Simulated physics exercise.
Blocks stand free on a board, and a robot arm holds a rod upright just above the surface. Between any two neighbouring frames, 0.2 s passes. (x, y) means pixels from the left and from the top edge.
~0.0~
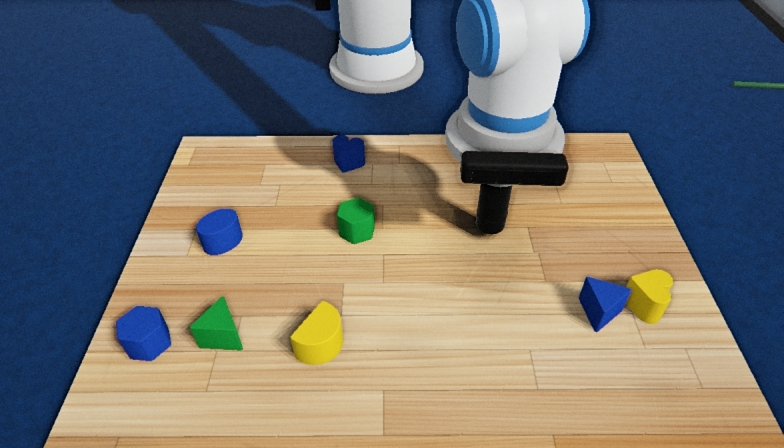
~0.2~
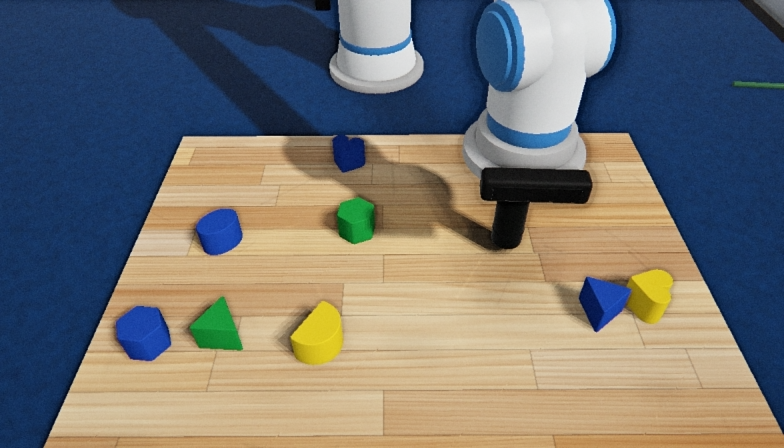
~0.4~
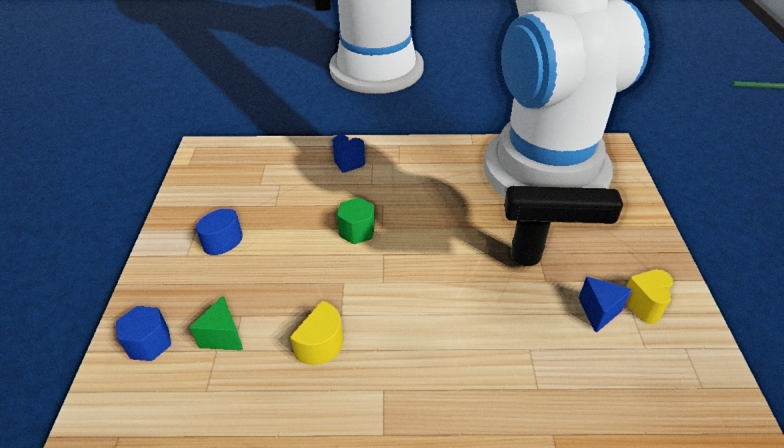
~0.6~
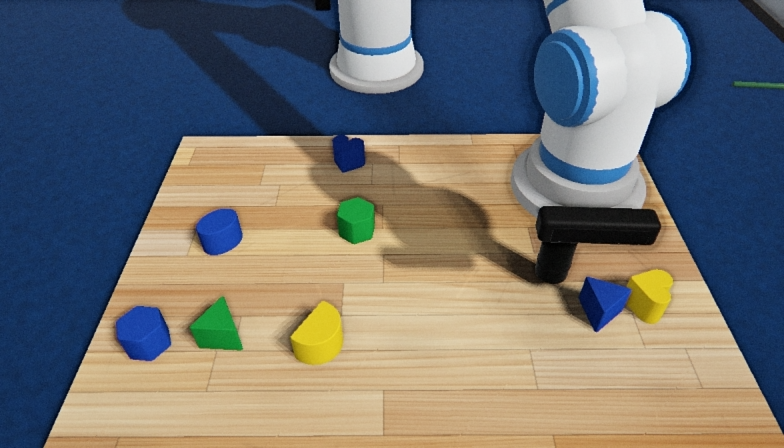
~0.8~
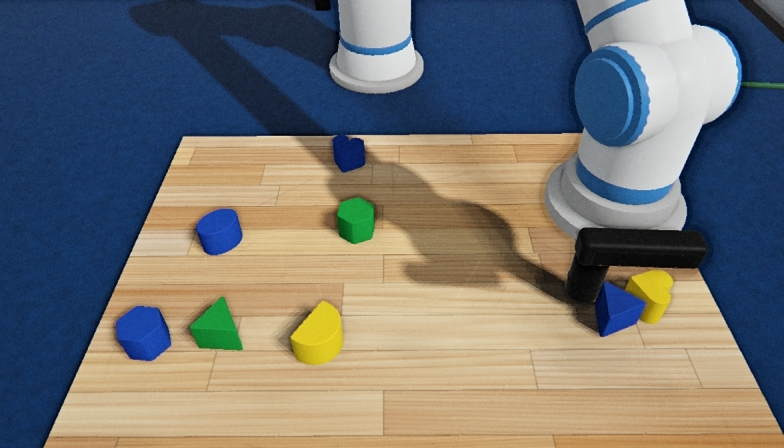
On a wooden board, a robot arm moves a black rod rightward and nudges a blue triangular block.
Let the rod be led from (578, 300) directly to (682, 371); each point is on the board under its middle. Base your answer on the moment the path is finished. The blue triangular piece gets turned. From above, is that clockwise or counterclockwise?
With the clock.
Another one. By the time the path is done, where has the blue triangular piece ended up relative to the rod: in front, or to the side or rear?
Ahead of the rod.
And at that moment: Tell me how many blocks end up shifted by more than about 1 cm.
One block moves more than 1 cm.
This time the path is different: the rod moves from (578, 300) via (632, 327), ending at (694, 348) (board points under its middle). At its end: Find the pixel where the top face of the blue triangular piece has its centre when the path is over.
The point I'd pick in the picture is (716, 355).
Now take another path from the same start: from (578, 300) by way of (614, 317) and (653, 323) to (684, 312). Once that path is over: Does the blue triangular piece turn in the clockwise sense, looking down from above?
Going by the path, yes.
The first path, step by step. One third of the way, rod at (614, 313); blue triangular piece at (651, 317), turned 25° clockwise.
Two thirds of the way, rod at (650, 337); blue triangular piece at (691, 342), turned 25° clockwise.
At the end, rod at (688, 362); blue triangular piece at (732, 368), turned 20° clockwise; yellow heart-shaped block still.
